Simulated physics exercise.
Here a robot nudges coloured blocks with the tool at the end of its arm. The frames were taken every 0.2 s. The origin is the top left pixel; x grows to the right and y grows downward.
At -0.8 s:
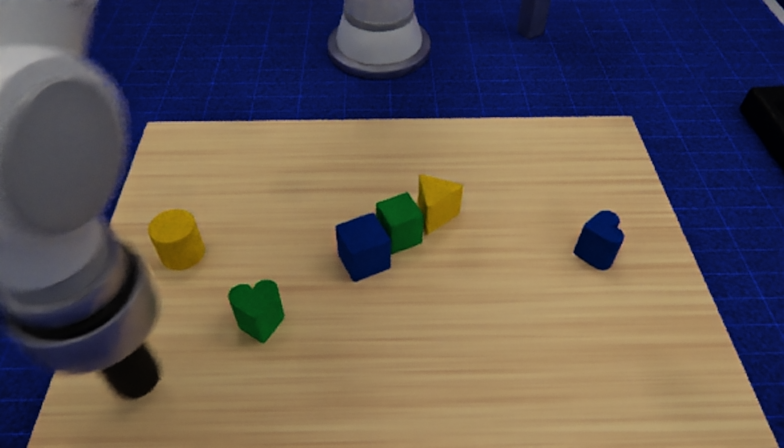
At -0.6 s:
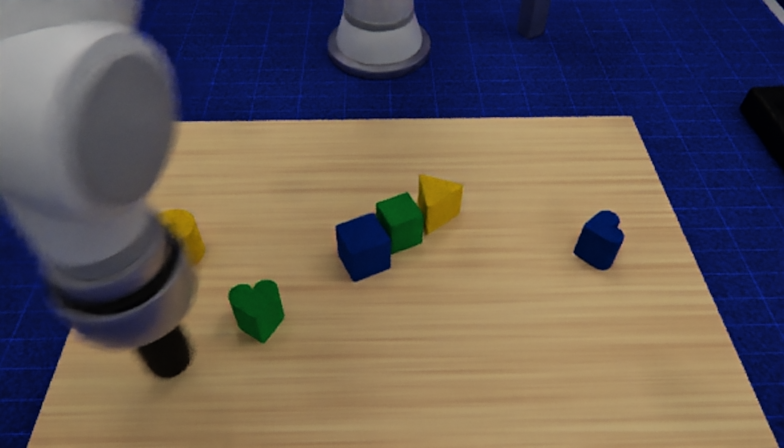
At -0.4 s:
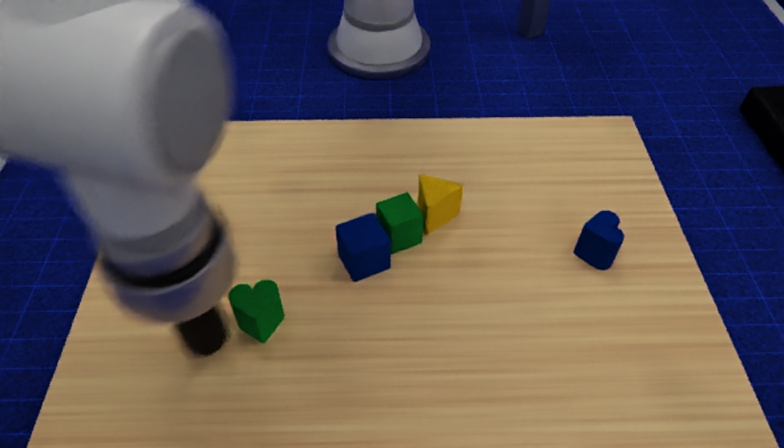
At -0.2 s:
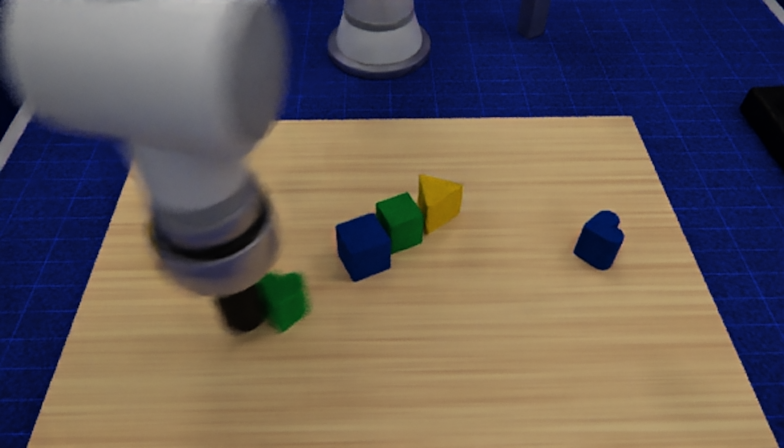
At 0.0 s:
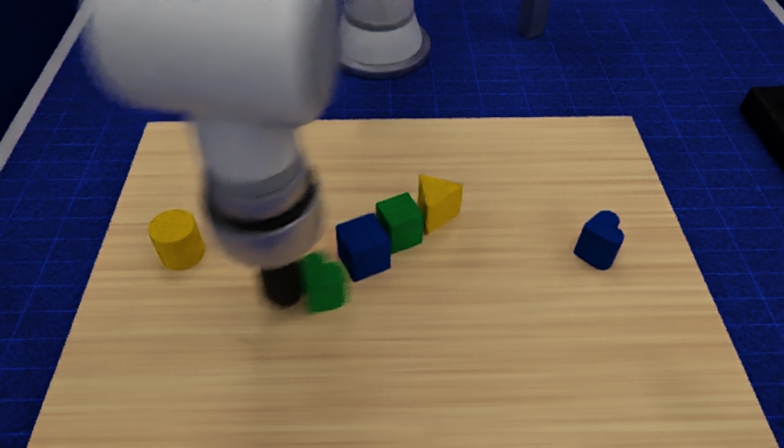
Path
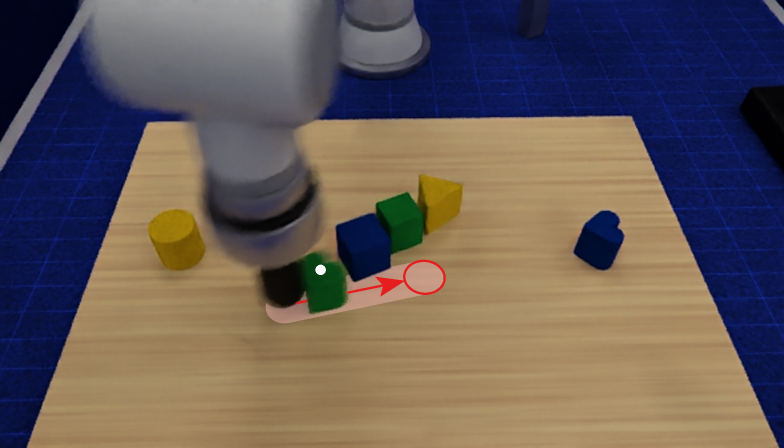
A robot arm sweeping up and right across a wooden board, its black tip pushing a green heart-shaped block beside a blue one.
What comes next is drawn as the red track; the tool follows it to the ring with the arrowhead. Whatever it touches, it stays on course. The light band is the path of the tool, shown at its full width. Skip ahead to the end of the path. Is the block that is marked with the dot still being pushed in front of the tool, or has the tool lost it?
Ahead to the end.
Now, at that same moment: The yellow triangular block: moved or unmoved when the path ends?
Shifted.
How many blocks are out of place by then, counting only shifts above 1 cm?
It moves three or more blocks.
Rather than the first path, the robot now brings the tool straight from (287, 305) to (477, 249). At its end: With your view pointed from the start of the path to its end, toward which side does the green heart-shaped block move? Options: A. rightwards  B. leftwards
A (rightwards)
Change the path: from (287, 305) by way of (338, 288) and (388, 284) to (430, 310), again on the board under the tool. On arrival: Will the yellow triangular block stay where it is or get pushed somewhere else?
The push reaches it.
Drawn move, in a line from (287, 305) to (424, 277); the dot is on the green heart-shaped block.
What follows on the original path. One third of the way, tool at (334, 280); green heart-shaped block at (370, 257), turned 10° anticlockwise; blue square at (377, 225), turned 15° anticlockwise; green square at (405, 202).
Two thirds of the way, tool at (380, 271); green heart-shaped block at (415, 245), turned 25° anticlockwise; blue square at (397, 215), turned 65° anticlockwise; green square at (418, 183); yellow triangular block at (449, 176), turned 20° anticlockwise.
At the end, tool at (426, 262); green heart-shaped block at (459, 233), turned 35° anticlockwise; blue square at (401, 214), turned 80° anticlockwise; green square at (417, 180); yellow triangular block at (449, 176), turned 15° anticlockwise.
